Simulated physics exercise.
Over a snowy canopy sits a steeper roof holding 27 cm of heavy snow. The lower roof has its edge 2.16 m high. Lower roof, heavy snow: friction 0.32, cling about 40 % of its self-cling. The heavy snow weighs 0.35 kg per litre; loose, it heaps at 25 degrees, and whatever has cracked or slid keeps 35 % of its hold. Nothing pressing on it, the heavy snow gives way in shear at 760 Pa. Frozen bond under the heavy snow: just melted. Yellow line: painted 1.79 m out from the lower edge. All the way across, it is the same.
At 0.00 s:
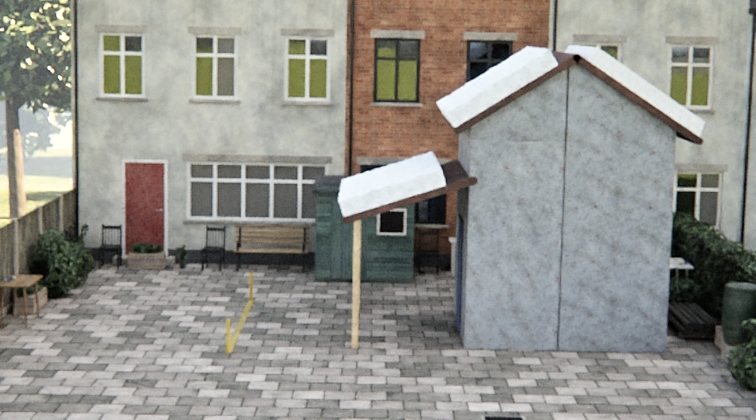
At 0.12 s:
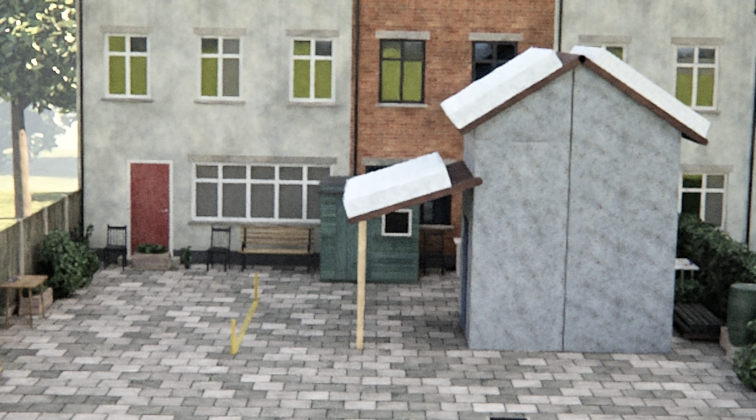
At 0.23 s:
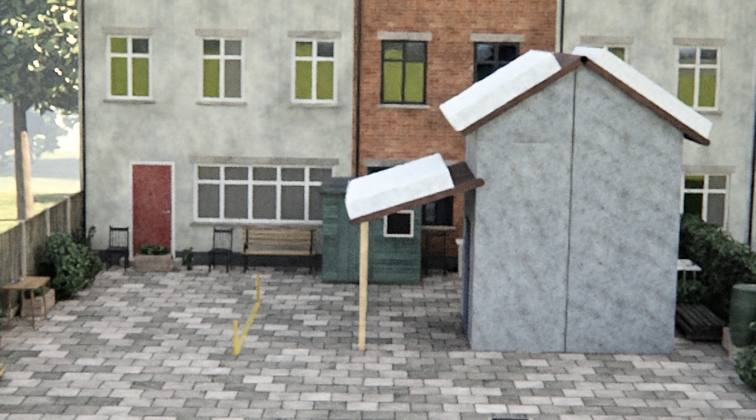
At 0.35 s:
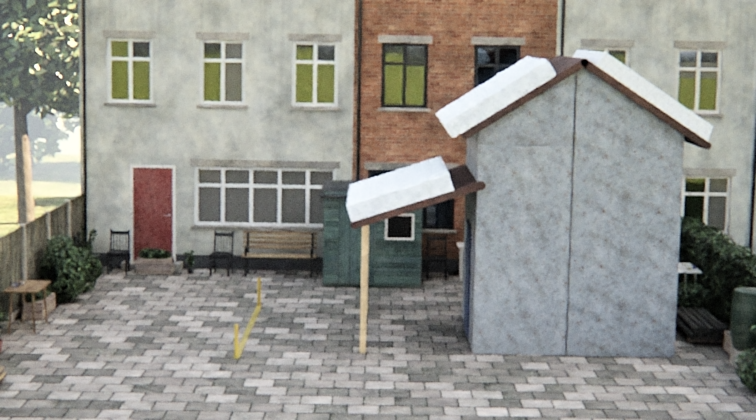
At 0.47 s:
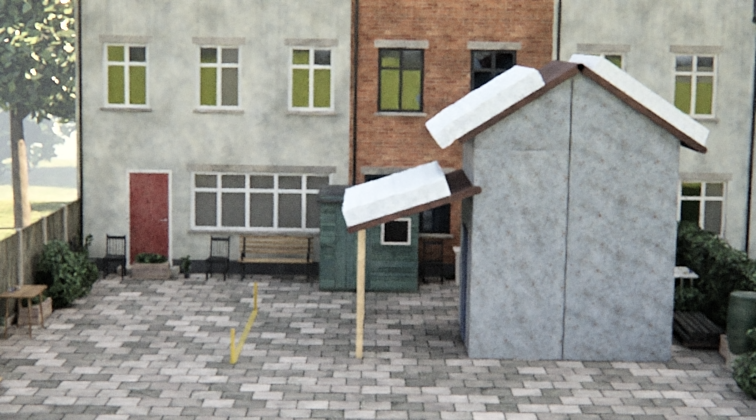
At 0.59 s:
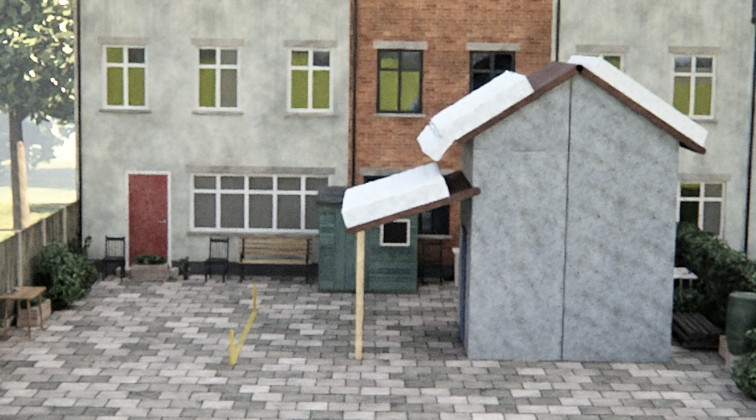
Grey gabled building in a paved yard, snow on its left slope sliding past the eave and cracking above a lower roof.
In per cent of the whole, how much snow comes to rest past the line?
12 %.
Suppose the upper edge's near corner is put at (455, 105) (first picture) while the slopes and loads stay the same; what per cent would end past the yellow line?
Roughly 25 %.
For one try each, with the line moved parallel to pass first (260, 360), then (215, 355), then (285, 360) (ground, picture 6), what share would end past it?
I'd guess near 25 %, then near 5 %, and near 35 % on the last try.
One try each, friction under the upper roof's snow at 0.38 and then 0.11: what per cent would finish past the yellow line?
First some 3 %, after that some 20 %.
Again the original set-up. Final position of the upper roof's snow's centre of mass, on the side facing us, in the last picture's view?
I'd put it at around pixel (286, 333).
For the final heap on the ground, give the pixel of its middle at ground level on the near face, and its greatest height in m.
(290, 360), 0.4 m.
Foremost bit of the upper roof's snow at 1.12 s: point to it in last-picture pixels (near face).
At roughly (371, 194).
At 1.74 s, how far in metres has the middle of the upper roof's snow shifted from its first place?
I'd reckon close to 3.0 m.
By 1.12 s, none is below the lower edge and 0 % is past the line.
By 1.74 s, 12 % is below the lower edge and 0 % is past the line.
By 2.37 s, 60 % is below the lower edge and 6 % is past the line.
By 3.00 s, 63 % is below the lower edge and 12 % is past the line.
By 5.70 s, at the end, 78 % is below the lower edge and 12 % is past the line.
